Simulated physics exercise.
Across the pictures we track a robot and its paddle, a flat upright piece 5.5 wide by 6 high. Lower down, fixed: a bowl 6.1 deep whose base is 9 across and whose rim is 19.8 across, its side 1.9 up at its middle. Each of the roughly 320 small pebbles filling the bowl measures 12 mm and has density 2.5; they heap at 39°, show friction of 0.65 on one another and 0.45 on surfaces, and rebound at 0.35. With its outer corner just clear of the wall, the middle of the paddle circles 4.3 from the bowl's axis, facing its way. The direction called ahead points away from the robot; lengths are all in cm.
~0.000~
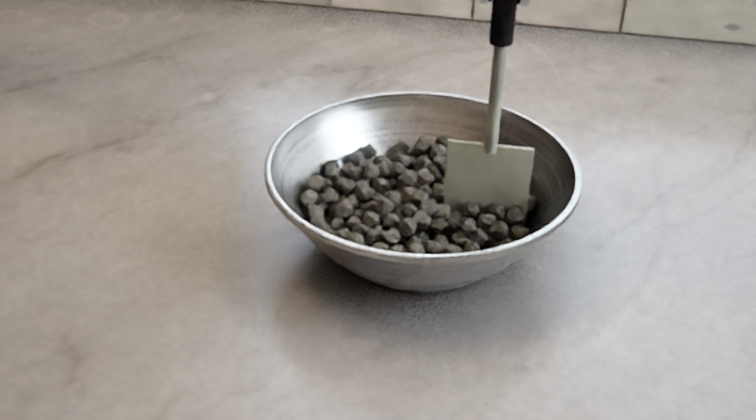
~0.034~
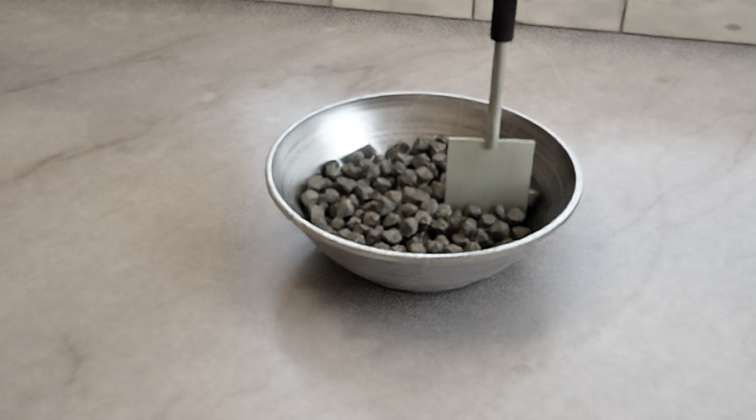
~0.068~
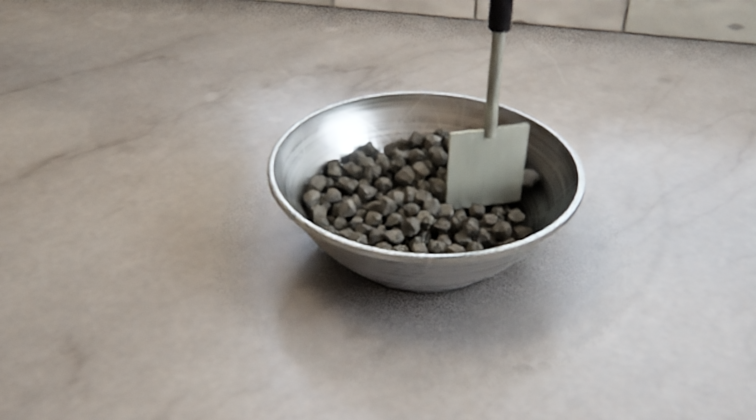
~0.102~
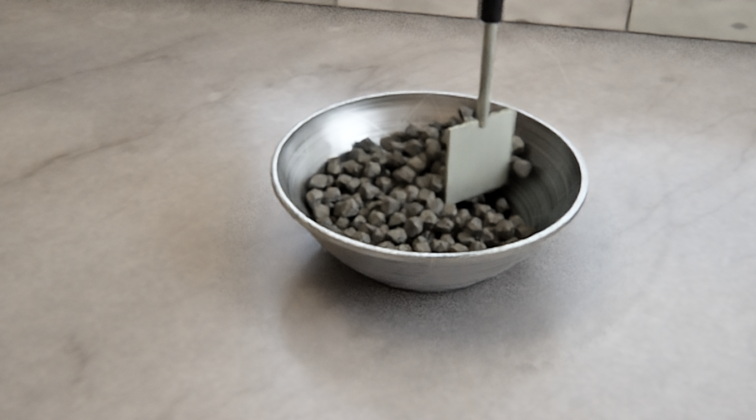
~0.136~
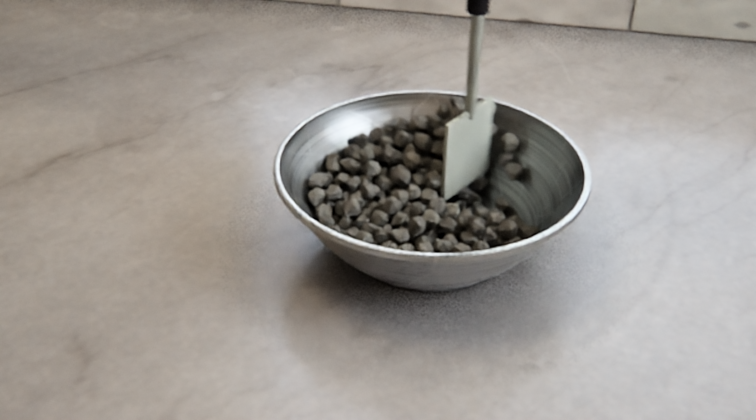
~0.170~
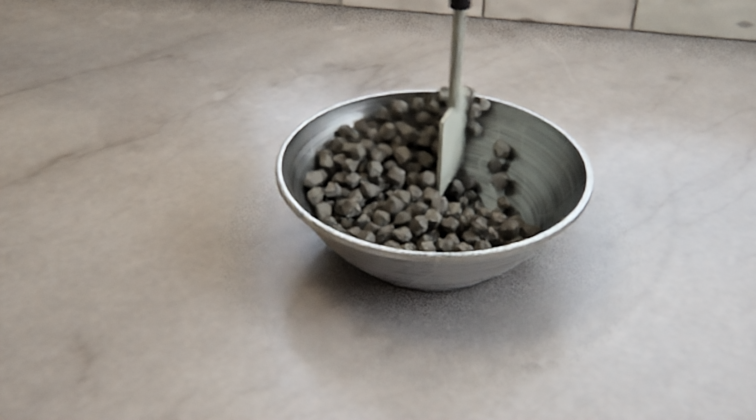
Metal bowl of dark grey pebble-like pieces on a grey countertop, a flat paddle sweeping leftward and turning edge-on, pushing pieces along.
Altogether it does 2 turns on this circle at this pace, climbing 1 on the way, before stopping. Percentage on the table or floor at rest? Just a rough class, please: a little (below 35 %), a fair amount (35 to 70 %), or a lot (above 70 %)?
A little.
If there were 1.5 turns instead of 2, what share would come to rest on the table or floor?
Then about 25 per cent.
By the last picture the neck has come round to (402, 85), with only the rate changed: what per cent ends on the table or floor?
Some 45 per cent.
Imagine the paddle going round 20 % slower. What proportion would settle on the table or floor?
20 %.
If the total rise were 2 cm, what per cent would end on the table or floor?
Result: Roughly 25 %.
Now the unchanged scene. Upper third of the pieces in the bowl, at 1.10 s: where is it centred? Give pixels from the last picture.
Near pixel (370, 225).
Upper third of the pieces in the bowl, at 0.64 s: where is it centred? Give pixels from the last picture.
About (532, 190).
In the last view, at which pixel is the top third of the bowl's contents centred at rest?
Estimated centre: (486, 188).
After 0.64 s, 332° round, highest piece 9 above the table; 278 in the bowl, 39 on the table or floor, 7 in flight or on the tool.
After 1.10 s, 224° round, highest piece 7 above the table; 254 in the bowl, 68 on the table or floor, 2 in flight or on the tool.
After 1.53 s, 0° round, highest piece 7 above the table; 247 in the bowl, 77 on the table or floor.
After 2.23 s, 0° round, highest piece 7 above the table; 247 in the bowl, 77 on the table or floor.
In the end, 247 in the bowl, 77 on the table or floor. That is 24 % on the table or floor.
